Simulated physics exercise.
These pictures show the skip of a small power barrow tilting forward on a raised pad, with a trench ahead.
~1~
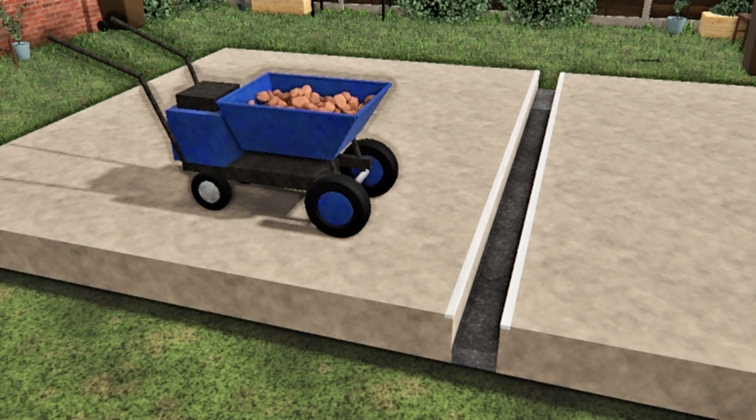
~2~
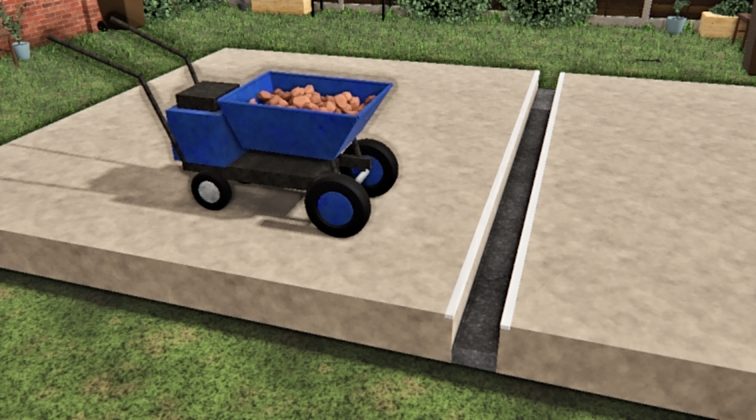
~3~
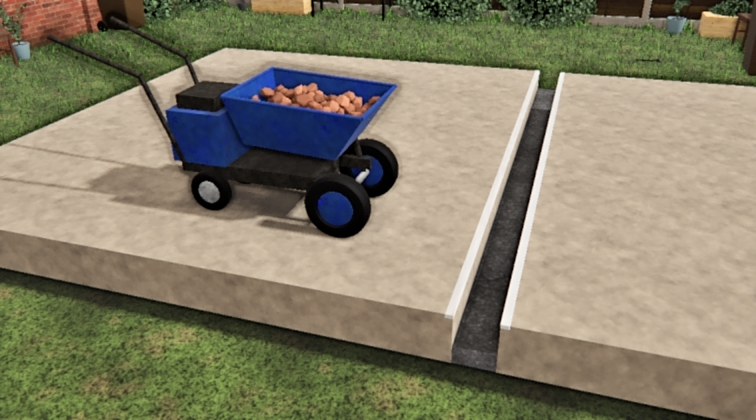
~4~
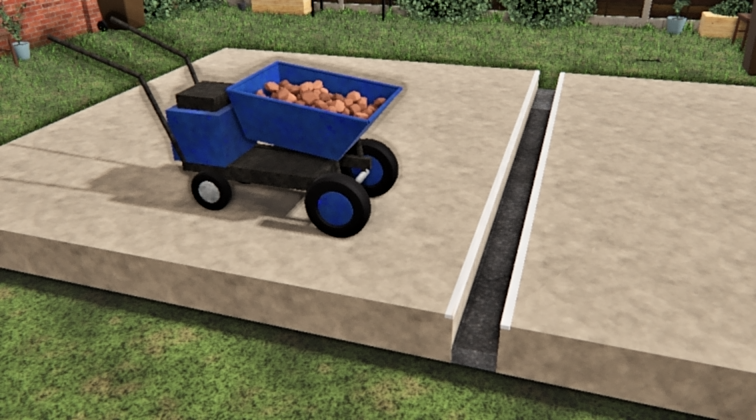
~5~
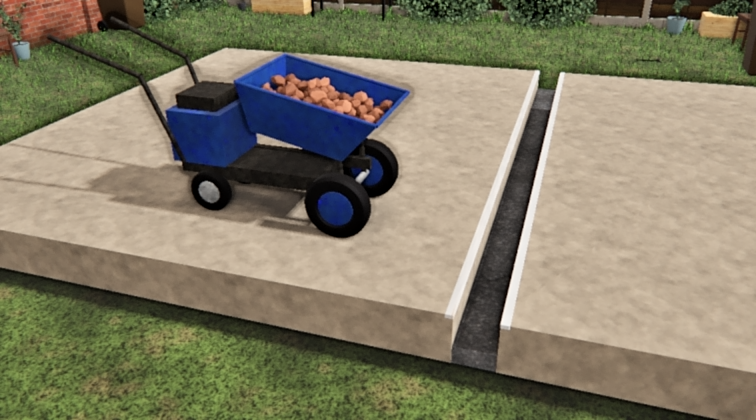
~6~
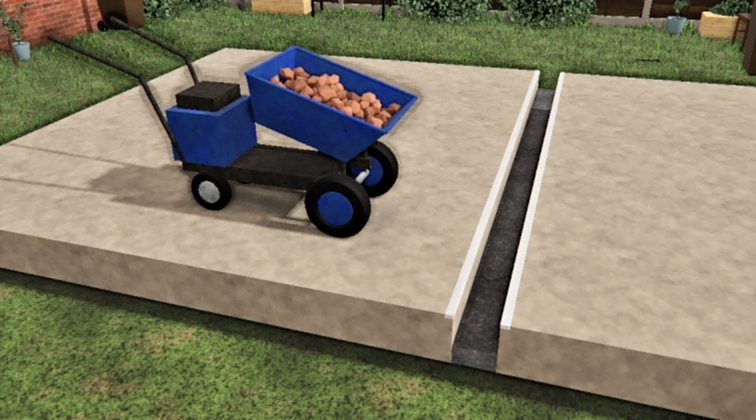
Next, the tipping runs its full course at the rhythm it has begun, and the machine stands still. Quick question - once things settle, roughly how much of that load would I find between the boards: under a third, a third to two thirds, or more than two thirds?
You would find between one and two thirds there.
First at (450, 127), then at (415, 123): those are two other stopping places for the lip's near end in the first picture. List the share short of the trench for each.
In order, close to 0 and 0 in a hundred.
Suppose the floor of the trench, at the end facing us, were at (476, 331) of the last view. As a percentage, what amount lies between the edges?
Estimated share: Approx. 40 %.
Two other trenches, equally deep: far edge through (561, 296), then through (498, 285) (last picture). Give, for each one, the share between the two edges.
Near 60 % and 40 %.
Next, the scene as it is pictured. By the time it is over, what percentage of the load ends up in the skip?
Roughly 20 %.
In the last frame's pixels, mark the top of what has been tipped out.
Peak at rest, last frame: Around (468, 215).
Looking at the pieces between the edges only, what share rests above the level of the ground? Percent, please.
Roughly 5 %.
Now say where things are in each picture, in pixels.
The first picture shows lip of the skip near (356, 117), level; top of the load near (298, 102), lumps of rubble; first edge of the trench near (462, 279); far edge near (514, 288), the trench under half as wide as the skip, and about as deep as wide.
The second picture shows lip of the skip near (357, 118), level; top of the load near (299, 101).
The third picture shows lip of the skip near (361, 119), tipped barely; top of the load near (296, 104).
The fourth picture shows lip of the skip near (368, 122), tipped a little; top of the load near (301, 101).
The fifth picture shows lip of the skip near (376, 127), tipped a little; top of the load near (297, 99).
The sixth picture shows lip of the skip near (386, 133), tipped clearly; top of the load near (300, 85); first edge of the trench near (462, 279); far edge near (514, 288).
Shortly afterwards, skip tipped steeply; the whole lot in the skip.
Next, skip tipped right over; the bulk in the skip; a little short of the trench; a little in or heaped over the trench; only a few falling.
Some moments later, skip tipped right over; near a quarter in the skip; near a quarter short of the trench; near half in or heaped over the trench; only a few beyond it.
In the end, skip tipped right over; near a quarter in the skip; near a quarter short of the trench; near half in or heaped over the trench; only a few beyond it.
